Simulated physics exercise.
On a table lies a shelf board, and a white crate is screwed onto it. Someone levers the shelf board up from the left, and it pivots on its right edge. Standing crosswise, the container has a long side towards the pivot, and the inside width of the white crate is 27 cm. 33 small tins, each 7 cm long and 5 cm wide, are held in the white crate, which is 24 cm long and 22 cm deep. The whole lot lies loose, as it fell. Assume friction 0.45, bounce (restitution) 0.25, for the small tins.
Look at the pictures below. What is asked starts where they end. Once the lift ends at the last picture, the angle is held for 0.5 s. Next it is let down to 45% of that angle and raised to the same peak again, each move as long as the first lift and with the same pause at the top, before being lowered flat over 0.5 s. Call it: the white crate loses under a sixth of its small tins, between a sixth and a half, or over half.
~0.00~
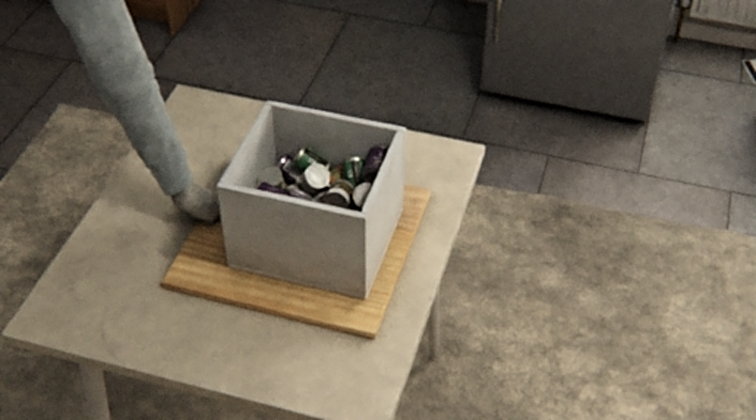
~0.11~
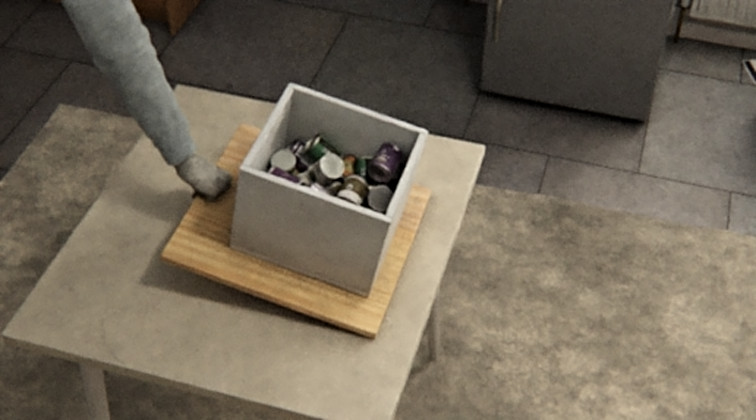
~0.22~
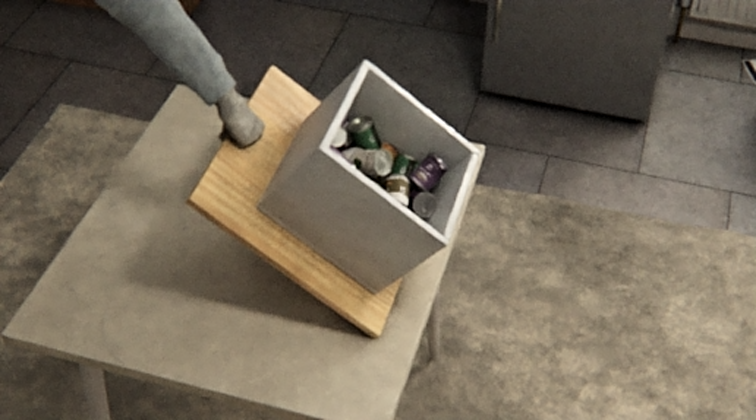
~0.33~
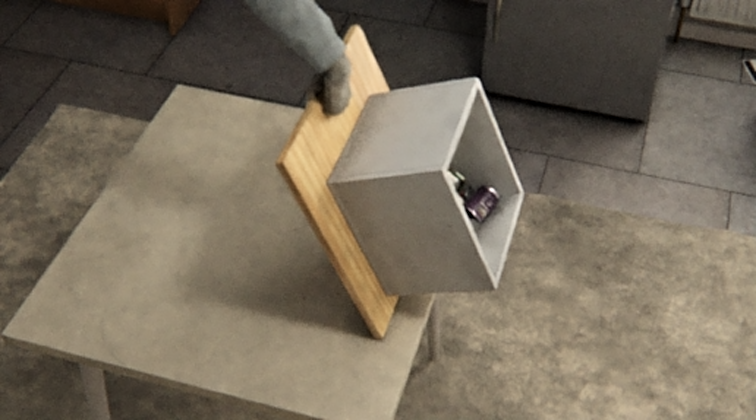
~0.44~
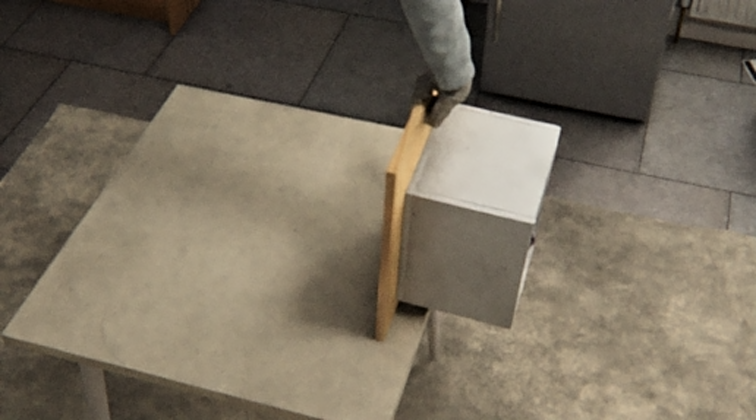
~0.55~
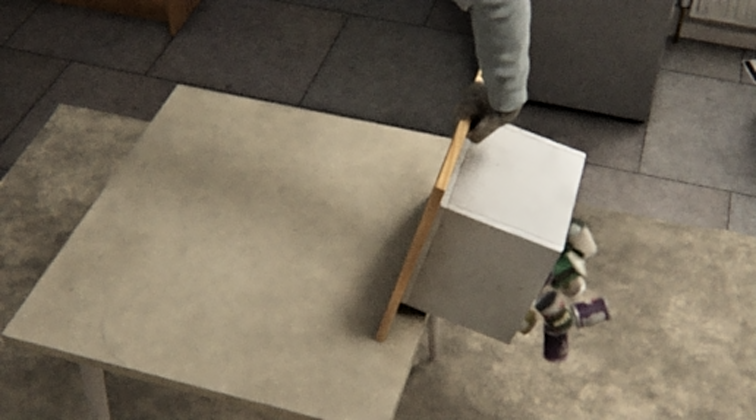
The white crate loses over half of its small tins.
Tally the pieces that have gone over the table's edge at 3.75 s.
Some 30 pieces.
After 1.06 s, tilt 103°; white crate 6 in, 27 out.
After 1.70 s, tilt 51°; white crate 3 in, 30 out.
After 2.60 s, tilt 103°; white crate 3 in, 30 out.
Outcome (at 3.75 s), white crate 3 in, 30 out. Asked share, 30 of 33, 91 per cent.
